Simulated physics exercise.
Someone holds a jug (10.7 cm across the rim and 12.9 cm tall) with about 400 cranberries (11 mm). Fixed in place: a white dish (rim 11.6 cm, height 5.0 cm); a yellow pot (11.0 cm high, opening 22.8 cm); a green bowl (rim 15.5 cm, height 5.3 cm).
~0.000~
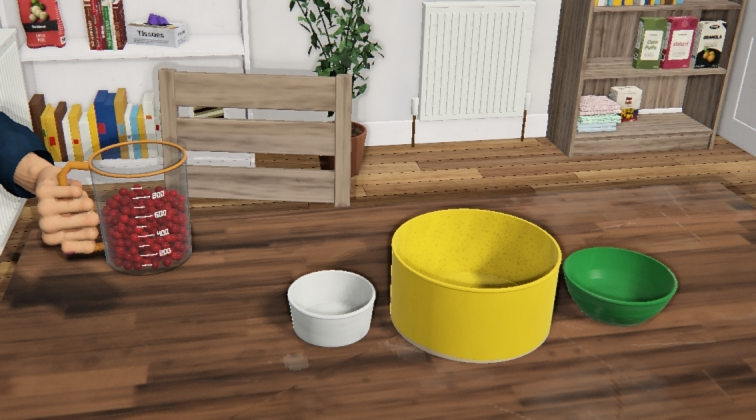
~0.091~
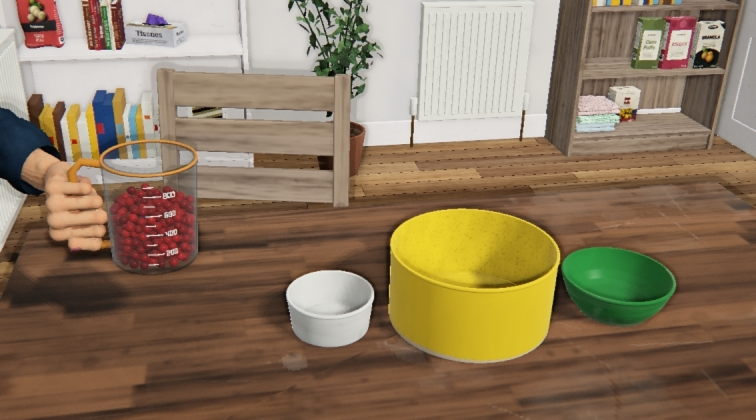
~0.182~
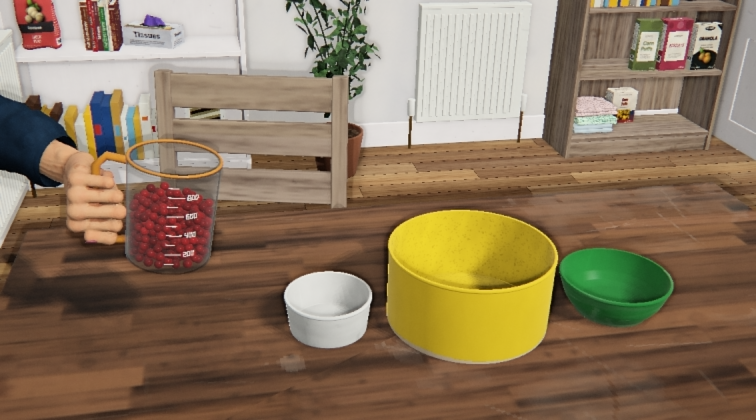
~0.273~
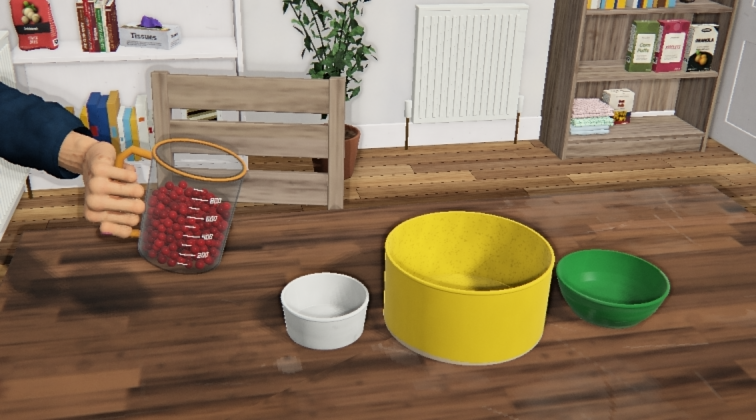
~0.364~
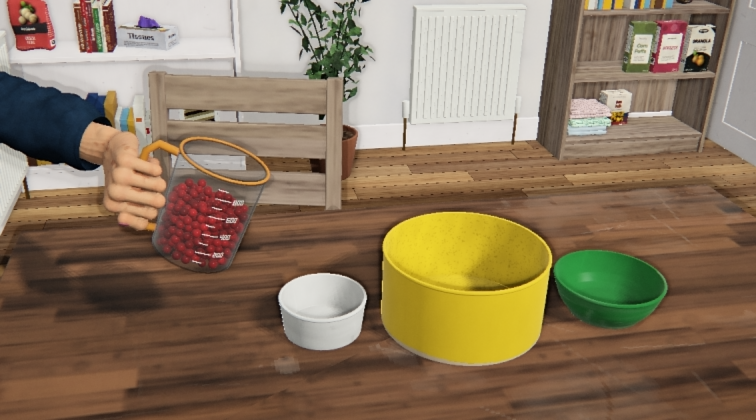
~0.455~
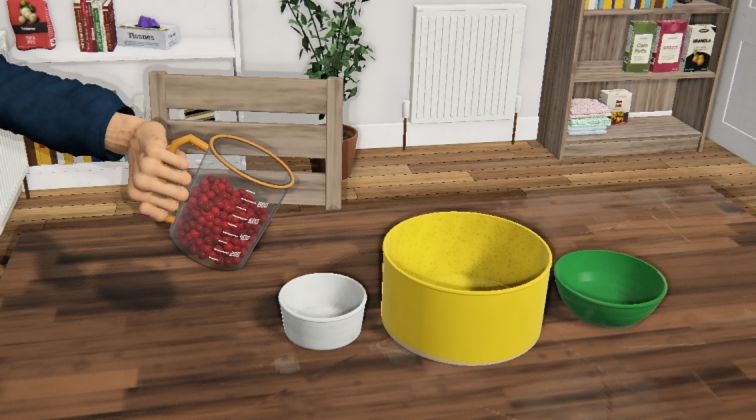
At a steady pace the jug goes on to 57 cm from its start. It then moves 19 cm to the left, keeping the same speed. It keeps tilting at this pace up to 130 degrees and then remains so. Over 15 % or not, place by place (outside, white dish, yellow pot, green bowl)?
Outside: Not over; white dish: Not over; yellow pot: Over; green bowl: Over.
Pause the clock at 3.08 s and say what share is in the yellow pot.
Near 35 per cent so far.
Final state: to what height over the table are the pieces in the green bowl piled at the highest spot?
Roughly 5.0 cm.
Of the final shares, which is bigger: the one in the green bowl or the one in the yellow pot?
When it all settles, the bigger part is in the green bowl.
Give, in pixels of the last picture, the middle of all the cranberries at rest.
Centre: Approx. (597, 301).
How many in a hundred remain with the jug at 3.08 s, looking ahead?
About 0 %.
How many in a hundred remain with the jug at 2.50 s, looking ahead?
About 0 per cent is still there.
Then, at 1.24 s, tilt 84 degrees; jug 100 %; middle of all pieces near (384, 200).
Then, at 1.90 s, tilt 129 degrees; green bowl 20 %, jug 25 %, yellow pot 35 %, in the air 20 %; middle of all pieces near (546, 267).
After 2.50 s, tilt 130 degrees; outside 5 %, green bowl 60 %, yellow pot 35 %; middle of all pieces near (576, 302).
After 3.08 s, tilt 130 degrees; outside 5 %, green bowl 60 %, yellow pot 35 %; middle of all pieces near (576, 302).
In the end, at 3.3 s, outside 5 %, green bowl 60 %, jug 0 %, white dish 0 %, yellow pot 35 %.
